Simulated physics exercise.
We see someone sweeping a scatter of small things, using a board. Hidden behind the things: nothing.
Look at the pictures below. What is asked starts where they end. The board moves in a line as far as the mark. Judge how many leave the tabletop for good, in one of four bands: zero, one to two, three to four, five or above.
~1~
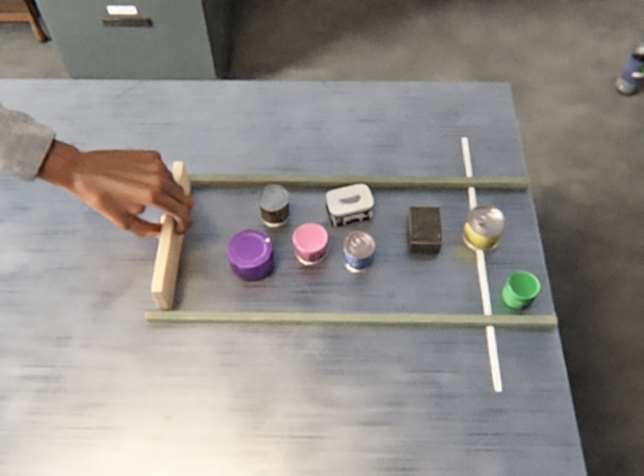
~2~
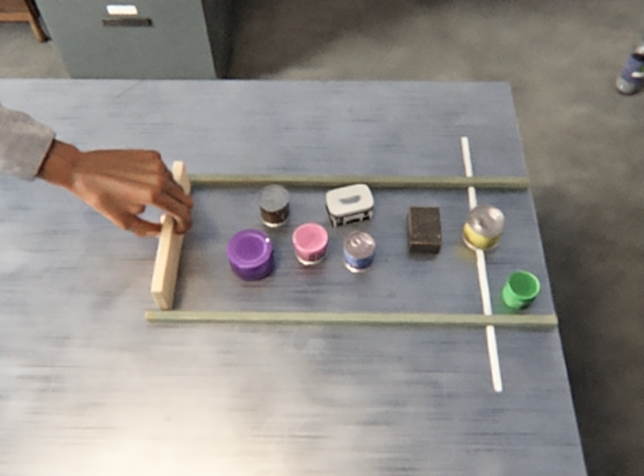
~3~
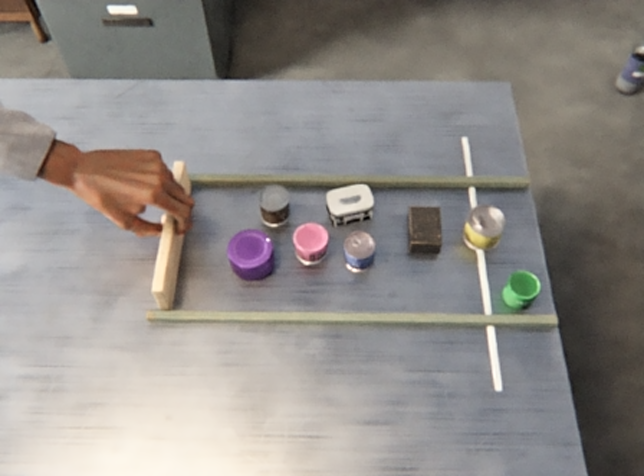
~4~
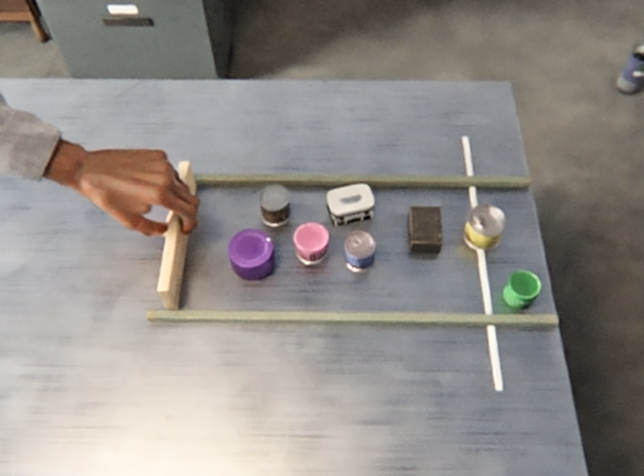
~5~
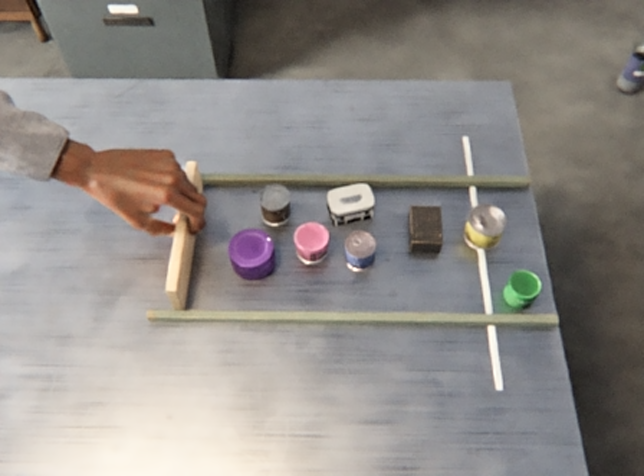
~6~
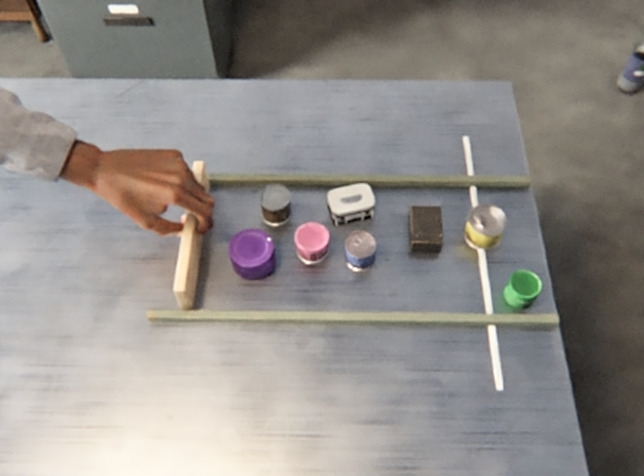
That falls in the band one to two.
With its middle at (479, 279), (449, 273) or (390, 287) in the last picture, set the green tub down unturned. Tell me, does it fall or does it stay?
Well, in turn it sits tight; it sits tight; it sits tight.
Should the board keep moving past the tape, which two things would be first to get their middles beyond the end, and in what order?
Order: Yellow pot first, blue tin second.
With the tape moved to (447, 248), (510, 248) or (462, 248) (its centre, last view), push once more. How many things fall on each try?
Counts per try, in order: 0 / 4 / 0.
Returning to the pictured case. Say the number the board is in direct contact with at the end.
It's 3.
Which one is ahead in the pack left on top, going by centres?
Answer: The blue tin.
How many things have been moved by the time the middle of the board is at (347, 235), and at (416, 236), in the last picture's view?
Counts: 6 / 7.
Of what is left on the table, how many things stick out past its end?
In total, 3 of them.
Soon after, none off yet; green tub at rest near (523, 289); yellow pot at rest near (485, 227); black block at rest near (426, 228).
Then, none off yet; green tub at rest near (523, 289); yellow pot at rest near (487, 227); black block moved a little near (448, 226).
At rest, the number that fall off is one or two; fallen, yellow pot.
